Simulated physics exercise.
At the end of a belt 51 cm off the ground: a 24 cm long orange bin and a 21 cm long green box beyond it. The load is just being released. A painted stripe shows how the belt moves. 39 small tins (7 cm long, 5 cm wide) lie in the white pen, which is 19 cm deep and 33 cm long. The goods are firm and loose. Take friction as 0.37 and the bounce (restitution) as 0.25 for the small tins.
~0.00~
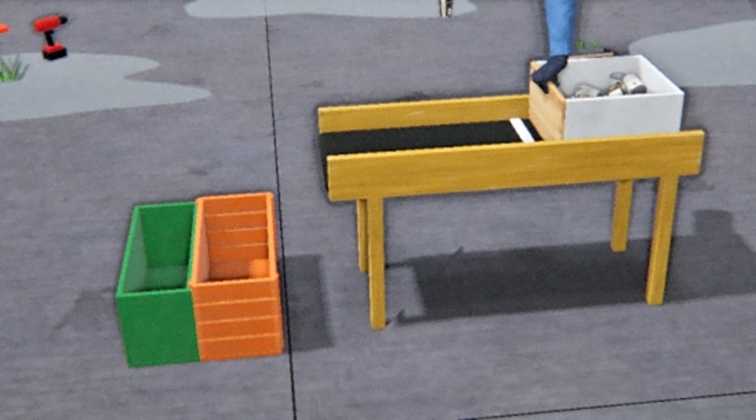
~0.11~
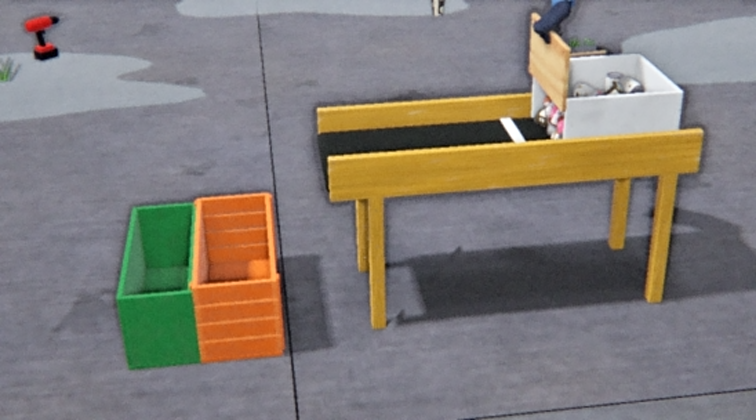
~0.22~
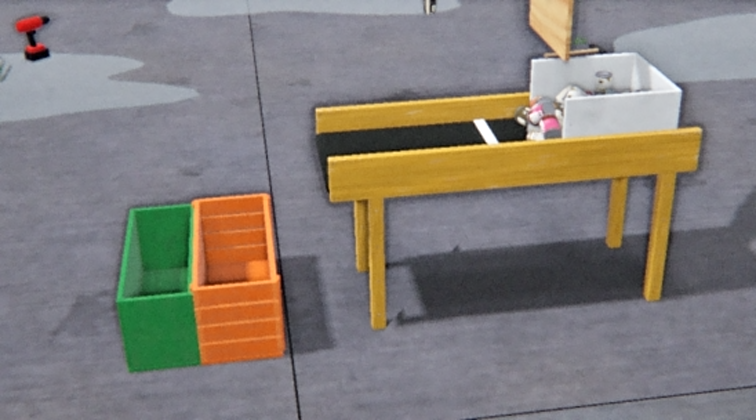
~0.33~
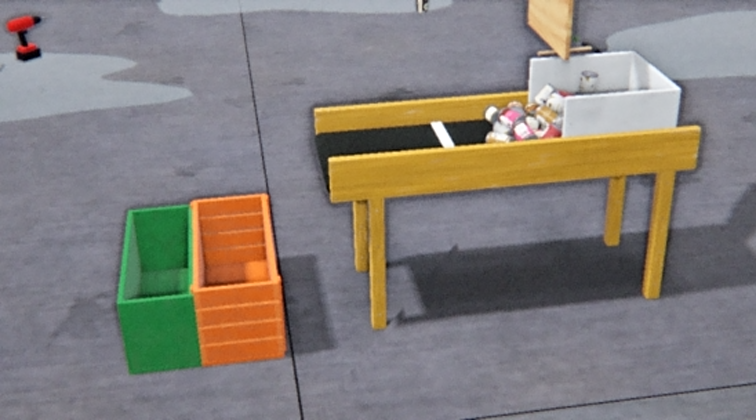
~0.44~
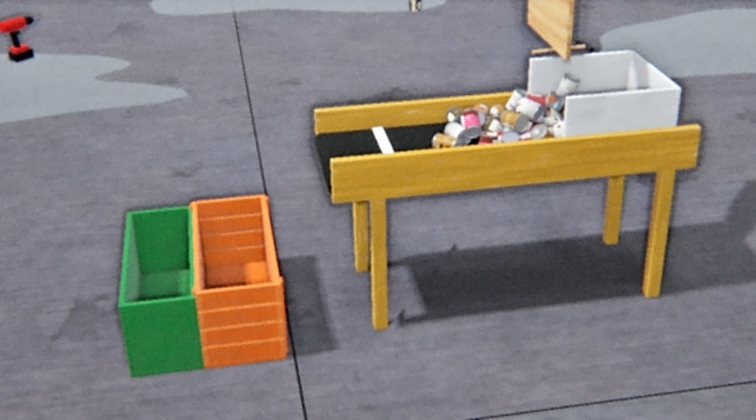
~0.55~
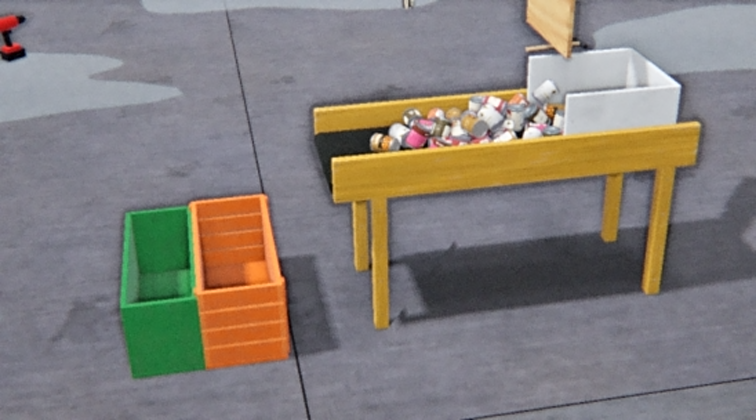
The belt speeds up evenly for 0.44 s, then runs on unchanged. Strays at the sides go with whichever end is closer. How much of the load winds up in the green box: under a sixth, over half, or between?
More than half of the small tins end in the green box.
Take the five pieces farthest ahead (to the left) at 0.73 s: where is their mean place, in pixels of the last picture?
Near (308, 155).
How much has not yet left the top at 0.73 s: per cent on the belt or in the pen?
Some 90 per cent.
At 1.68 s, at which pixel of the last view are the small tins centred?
Around (163, 302).
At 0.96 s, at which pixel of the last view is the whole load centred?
Around (258, 168).
After 0.73 s, 1 still in the white pen, 35 on the belt and 3 in the air.
After 0.96 s, 3 in the green box, 9 on the belt and 27 in the air.
After 1.27 s, 32 in the green box and 7 in the air.
Final count (at 1.68 s), 37 in the green box and 2 on the ground beyond the green box. Asked share, 37 of 39, 95 per cent.
